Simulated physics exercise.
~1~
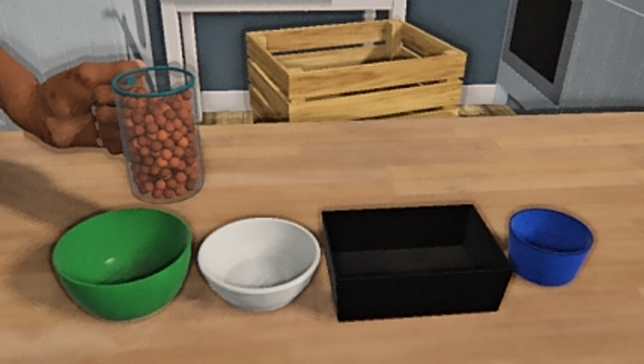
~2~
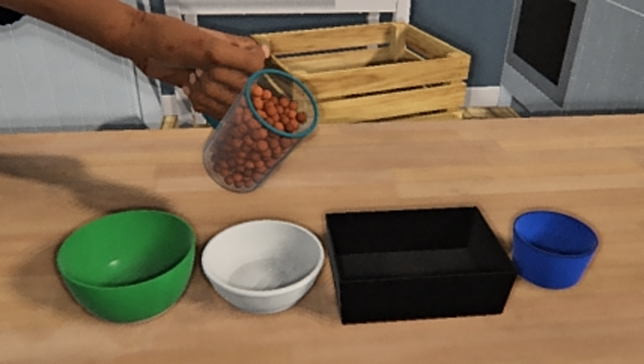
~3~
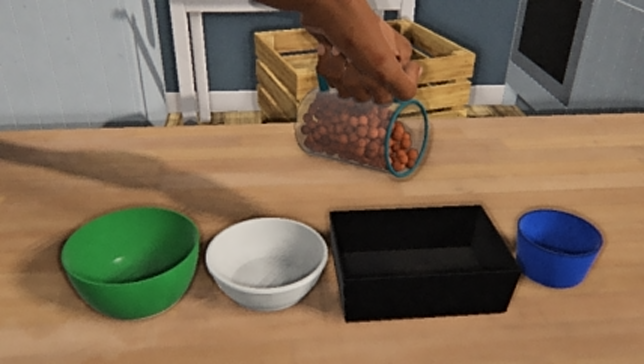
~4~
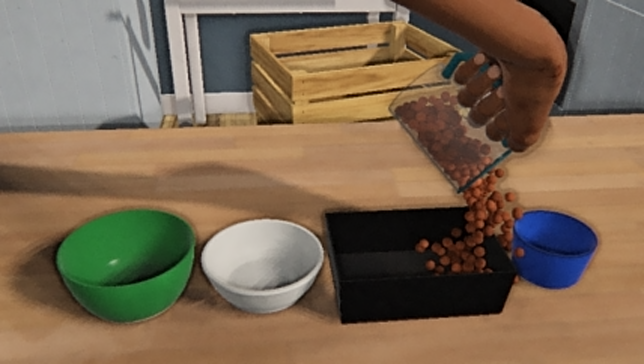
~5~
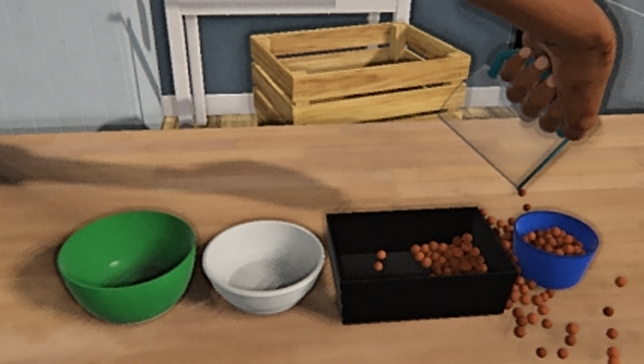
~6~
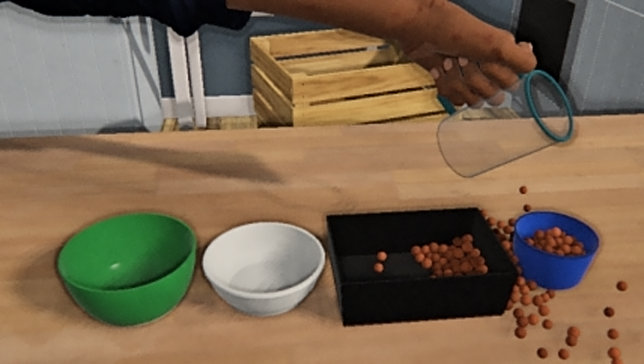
A hand carries a clear cup of reddish-brown pellets rightward over a green bowl, a white bowl, a black tin and a blue dish, tipping it until pellets pour into the tin, the dish and onto the table, then starts turning the emptied cup back upright.
